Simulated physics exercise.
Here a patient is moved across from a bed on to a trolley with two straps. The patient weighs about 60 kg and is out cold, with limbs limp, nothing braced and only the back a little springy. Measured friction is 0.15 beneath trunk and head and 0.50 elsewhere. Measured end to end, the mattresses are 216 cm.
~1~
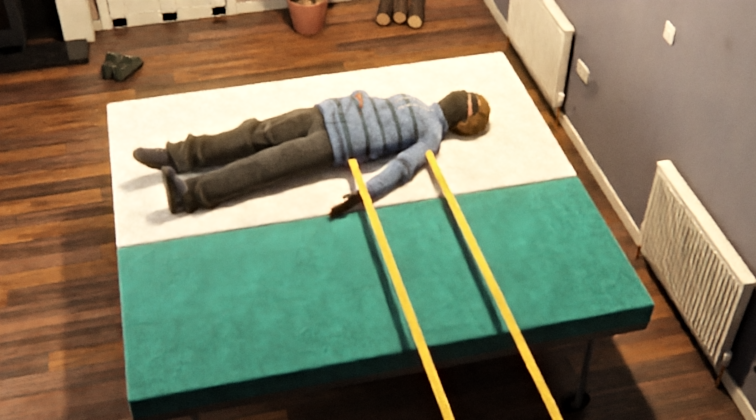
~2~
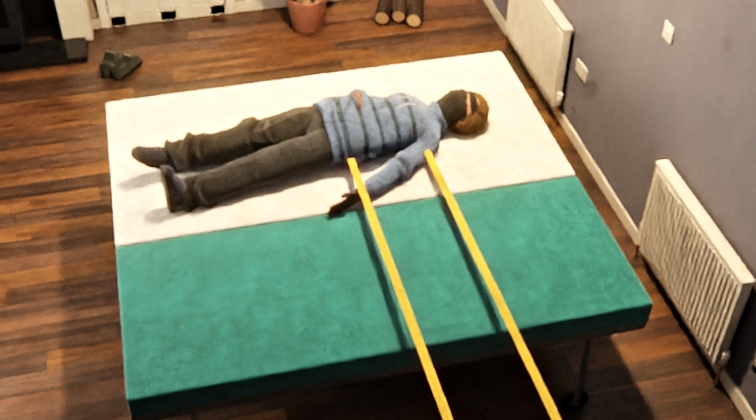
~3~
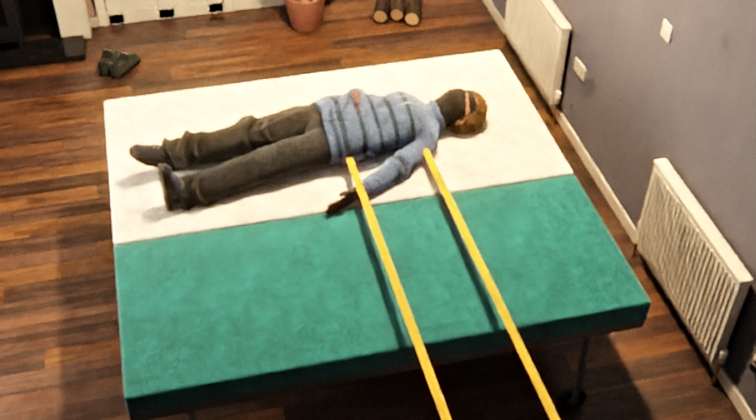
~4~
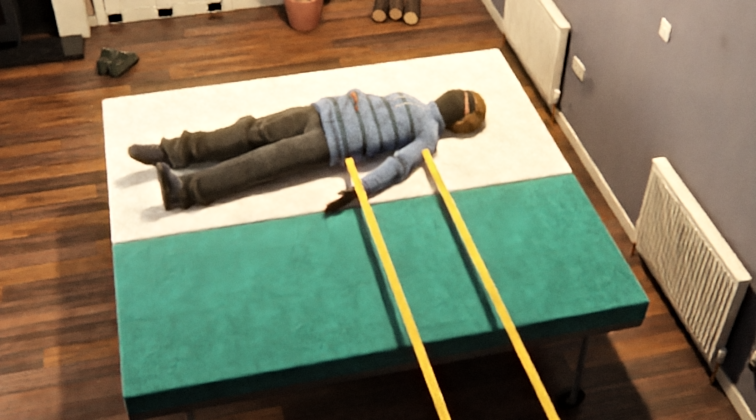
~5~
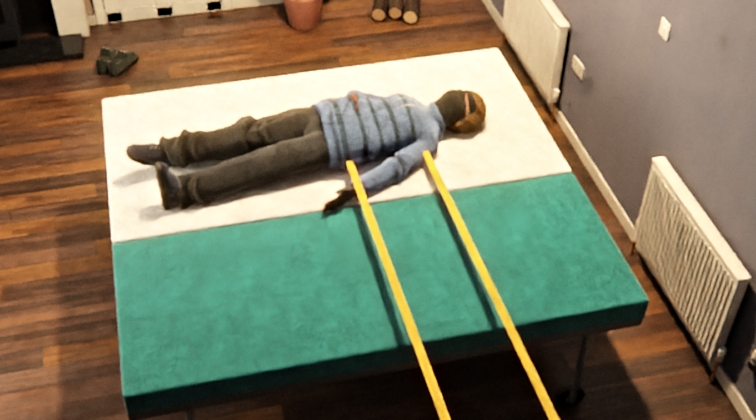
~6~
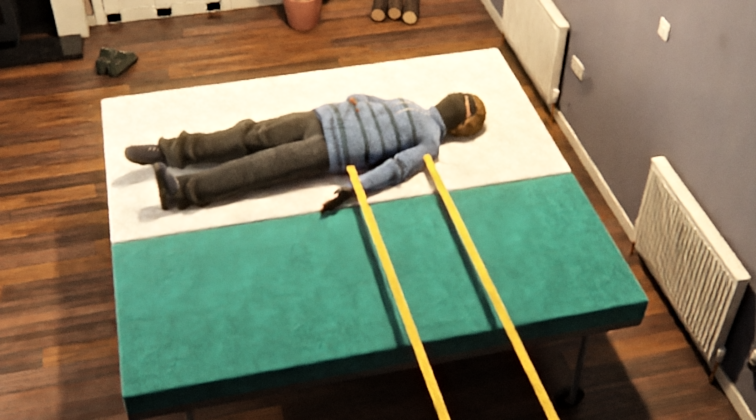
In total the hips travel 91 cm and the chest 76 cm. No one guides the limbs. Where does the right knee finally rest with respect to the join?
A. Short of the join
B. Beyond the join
Beyond the join (B).
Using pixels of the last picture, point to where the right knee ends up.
In the last picture it sits at about pixel (290, 215).
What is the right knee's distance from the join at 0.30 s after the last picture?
Measured short of the mark: Approx. 40 cm.
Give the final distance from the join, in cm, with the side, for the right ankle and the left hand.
Right ankle 20 short, left hand 68 past.
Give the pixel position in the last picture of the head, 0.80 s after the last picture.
I'd put it somewhere around (476, 151).
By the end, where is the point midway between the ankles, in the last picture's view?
Estimated spot: About (208, 230).
Then, 0.30 s after the last picture the right knee is 39 cm short of the join, near (252, 147) in the last picture's view.
Then, 0.80 s after the last picture the right knee is 24 cm short of the join, near (262, 167) in the last picture's view; the left hand 25 cm past the join.
Then, 1.30 s after the last picture the right knee is 5 cm short of the join, near (279, 192) in the last picture's view.
When all is still, head crosses the join; left hand crosses the join; right hand stops short of the join; left ankle crosses the join; right ankle stops short of the join; right knee crosses the join.
